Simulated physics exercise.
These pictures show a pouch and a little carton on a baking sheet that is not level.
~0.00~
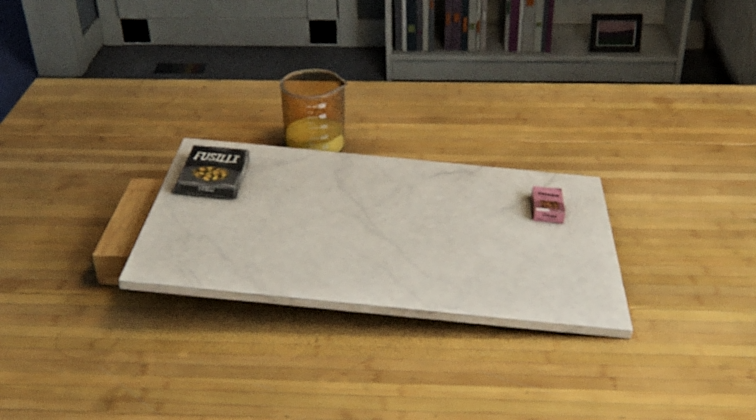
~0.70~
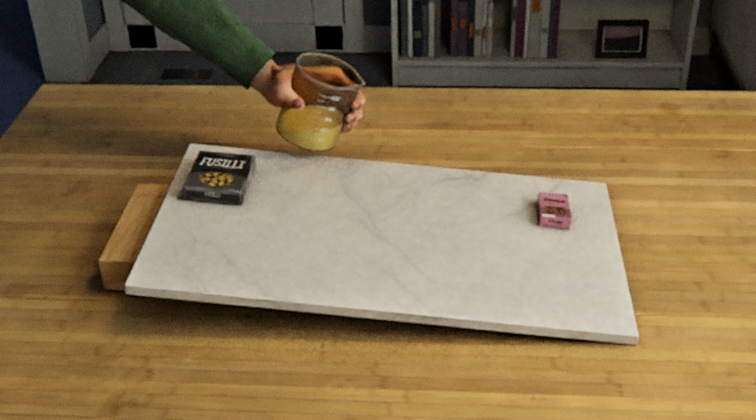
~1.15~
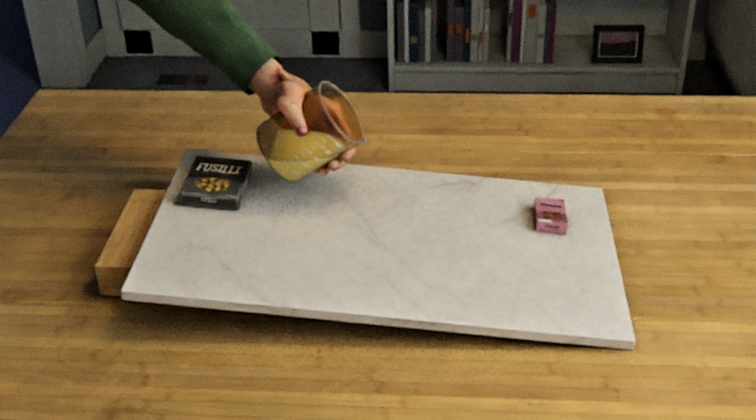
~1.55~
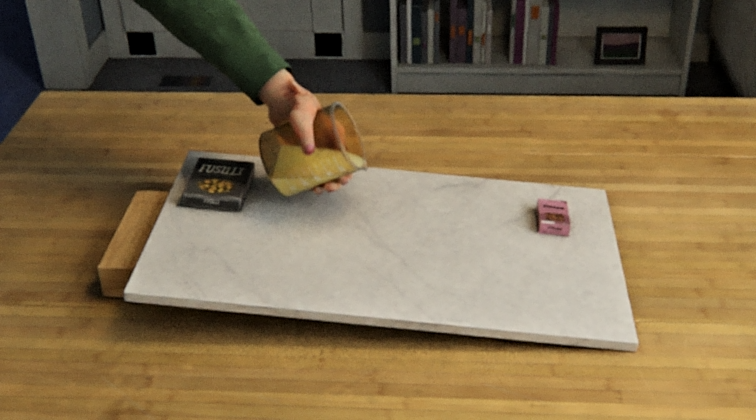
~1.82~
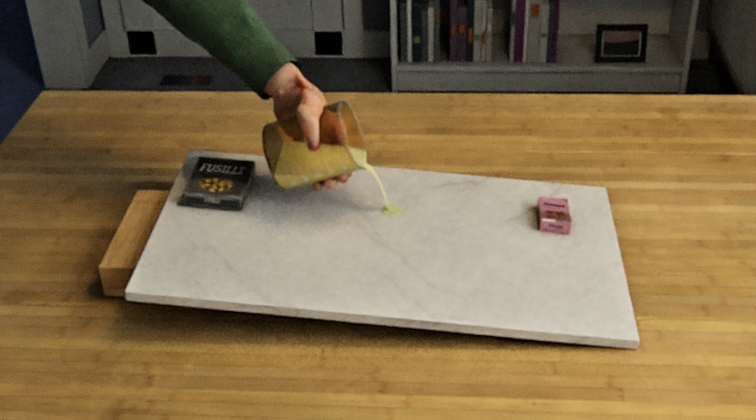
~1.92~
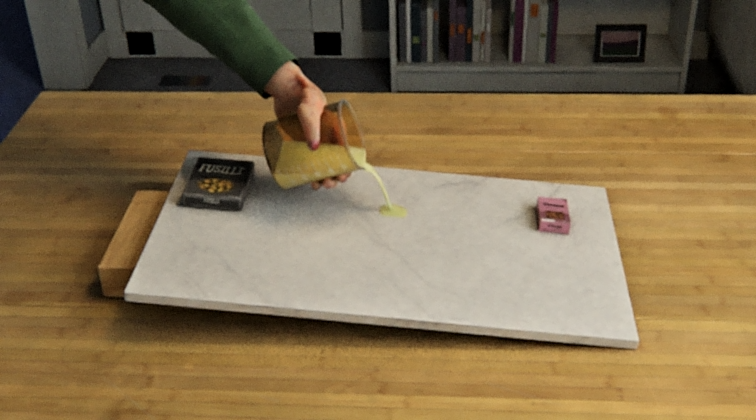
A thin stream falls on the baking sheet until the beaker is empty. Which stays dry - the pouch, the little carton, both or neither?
Going one by one: Pouch: Stays dry; little carton: Gets wet.
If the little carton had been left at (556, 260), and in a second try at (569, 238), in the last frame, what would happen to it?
It is missed at the first place and gets caught at the second.
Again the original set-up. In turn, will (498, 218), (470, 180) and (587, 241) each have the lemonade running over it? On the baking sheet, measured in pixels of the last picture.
Looks like the first is covered, the second safe and the third covered.
After 2.6 s, it runs down to the right; the pouch is dry; the little carton is dry.
After 5.0 s, it runs down to the right and off the end; the pouch is dry; the little carton is wet.
After 9.3 s, it runs down to the right and off the end; the pouch is dry; the little carton is wet.
